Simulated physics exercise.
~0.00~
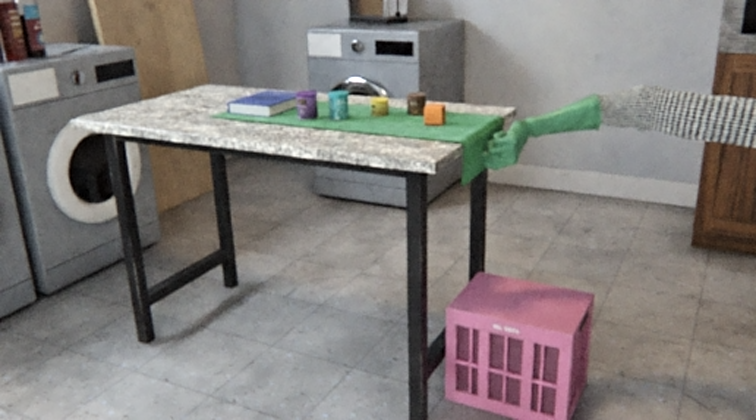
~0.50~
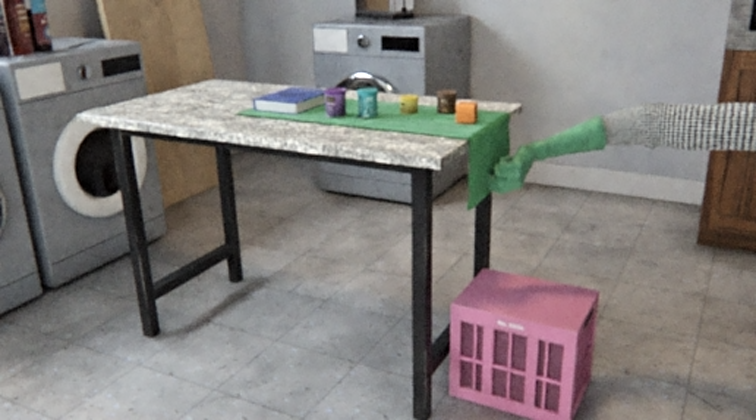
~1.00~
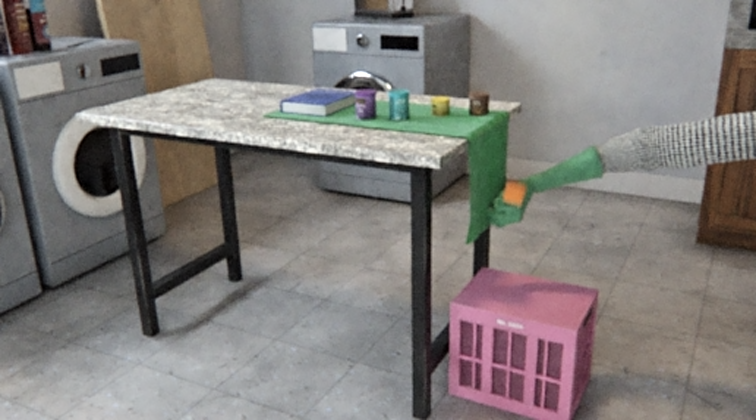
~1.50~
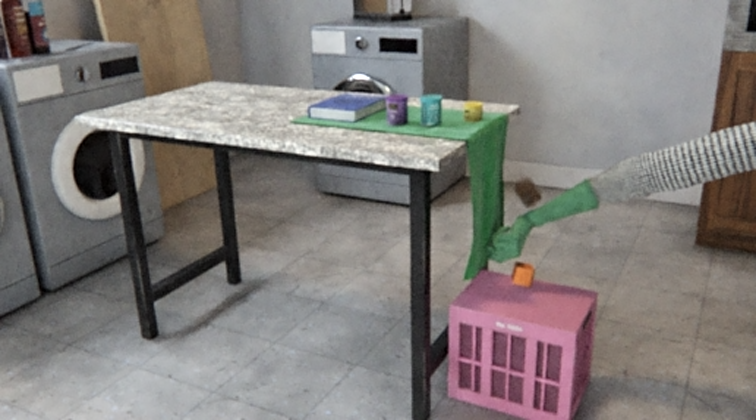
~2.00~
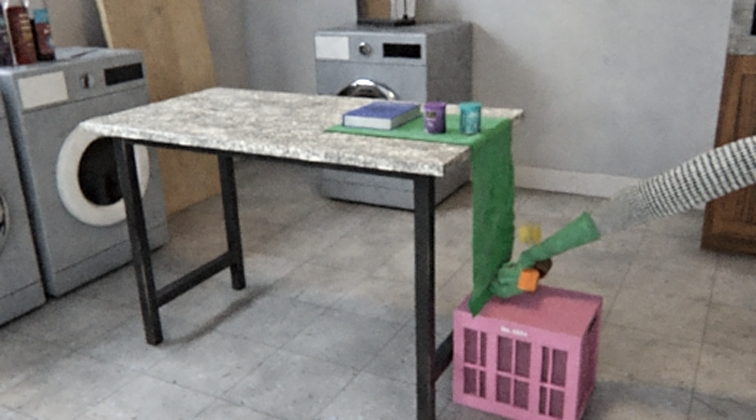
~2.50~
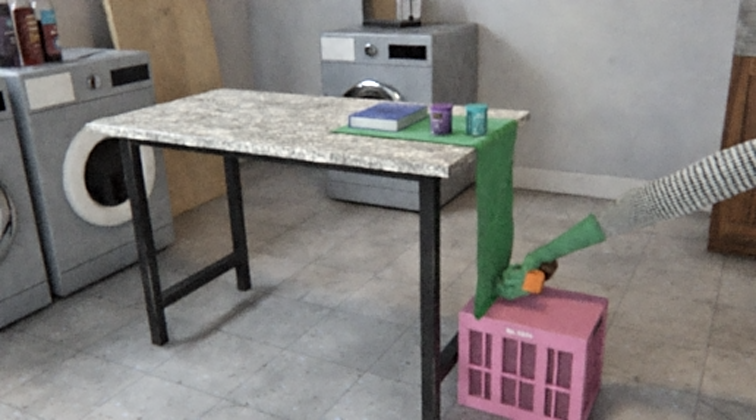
The clip opens on a speckled table in a laundry room, where a blue book, purple and turquoise cans, yellow and brown pots and an orange cube stand on a green runner above a pink crate. A green-gloved hand draws the hanging end steadily downward, sliding everything to the right. The orange cube goes over the edge first, tumbling towards the crate, and the brown pot drops after it. The yellow pot falls next as the hem reaches the crate. Finally the cloth stops, with the book and both upright cans still on the table, and the cube and brown pot beside the glove.
